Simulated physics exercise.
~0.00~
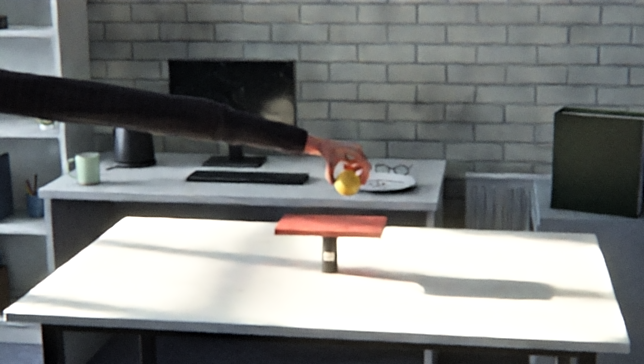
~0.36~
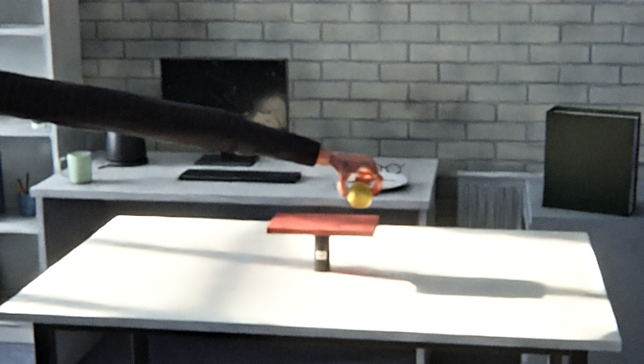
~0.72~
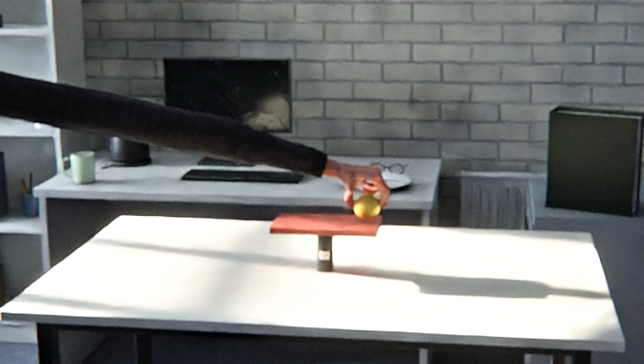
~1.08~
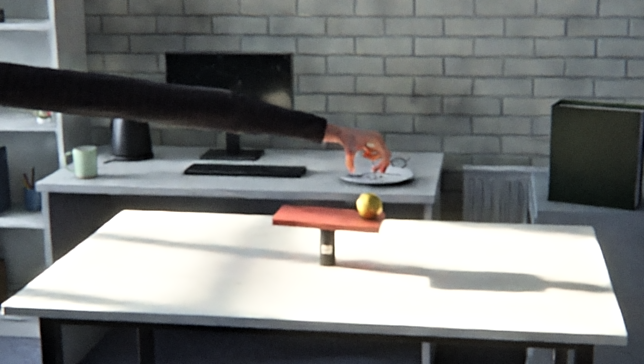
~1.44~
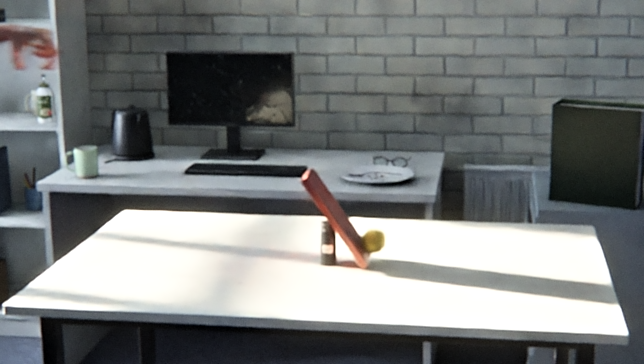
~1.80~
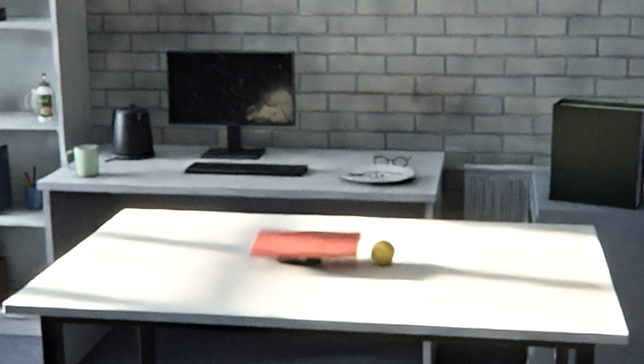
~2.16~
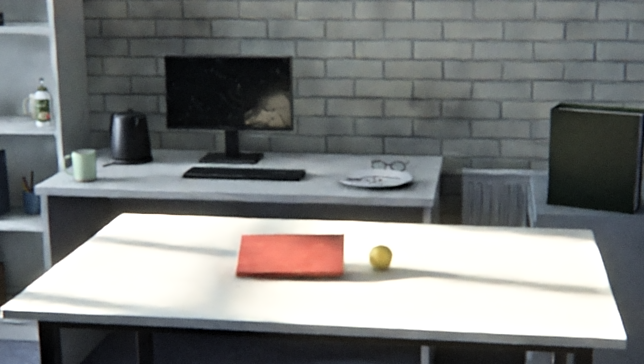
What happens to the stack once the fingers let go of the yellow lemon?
The stack loses its balance and collapses, with the red board and the lemon ending up on the table.
